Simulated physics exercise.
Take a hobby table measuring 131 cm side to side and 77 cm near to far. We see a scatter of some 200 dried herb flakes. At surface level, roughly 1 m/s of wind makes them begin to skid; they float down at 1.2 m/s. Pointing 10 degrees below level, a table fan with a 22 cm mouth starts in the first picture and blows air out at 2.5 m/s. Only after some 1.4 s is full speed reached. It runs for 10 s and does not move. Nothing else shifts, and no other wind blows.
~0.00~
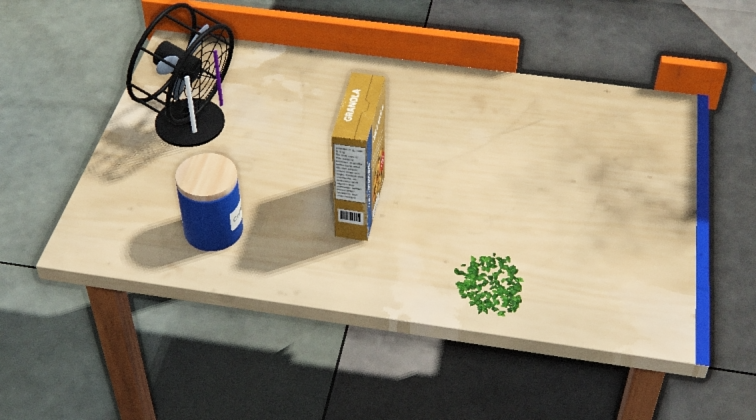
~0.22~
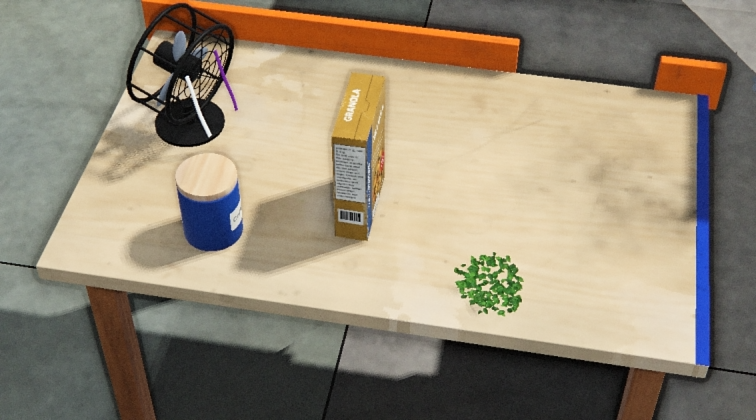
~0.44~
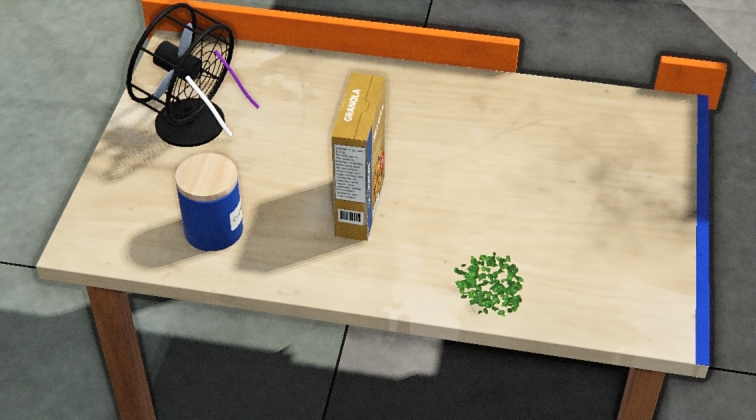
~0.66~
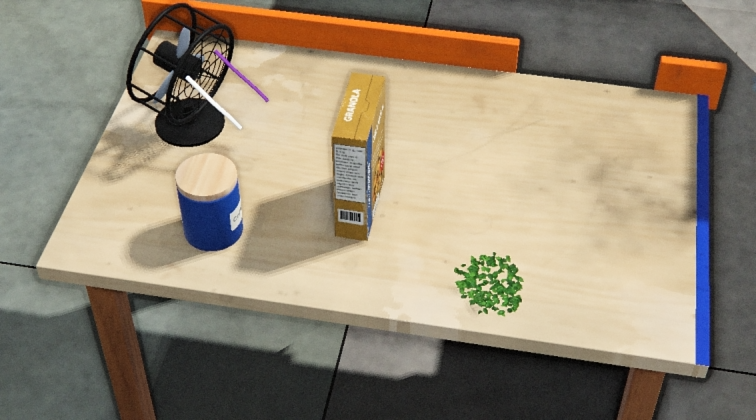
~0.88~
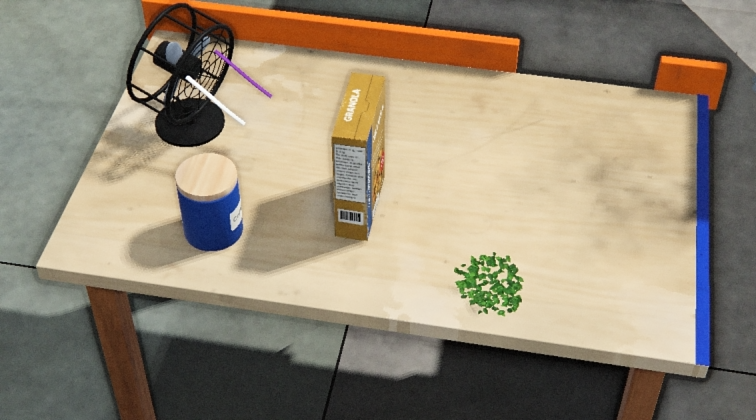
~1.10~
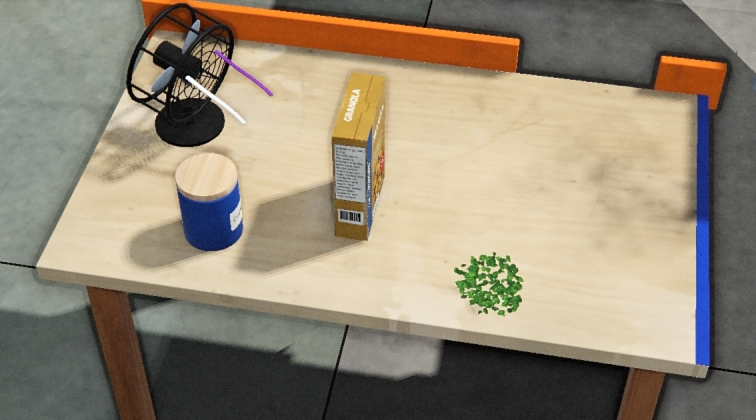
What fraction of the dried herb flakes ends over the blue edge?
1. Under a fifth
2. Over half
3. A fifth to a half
(1) Under a fifth.
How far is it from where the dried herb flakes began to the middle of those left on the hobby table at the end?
Close to 0 cm.
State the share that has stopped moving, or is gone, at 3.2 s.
Roughly 60 % of them.
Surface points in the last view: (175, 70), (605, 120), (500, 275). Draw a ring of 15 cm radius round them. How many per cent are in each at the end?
I would say some 0 %, 0 % and 100 % respectively.
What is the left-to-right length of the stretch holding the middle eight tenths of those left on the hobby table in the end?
About 10 cm.
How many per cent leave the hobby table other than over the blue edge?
Around 0 % of them.
After 2.0 s, 35 % are on the move or not yet settled, 0 % are over the blue edge; the middle of those still in play is near (493, 289).
After 3.2 s, 35 % are on the move or not yet settled, 0 % are over the blue edge; the middle of those still in play is near (493, 289).
After 5.5 s, 31 % are on the move or not yet settled, 0 % are over the blue edge; the middle of those still in play is near (493, 288).
After 10.0 s, at the end, 0 % are over the blue edge; the middle of those still in play is near (493, 288).
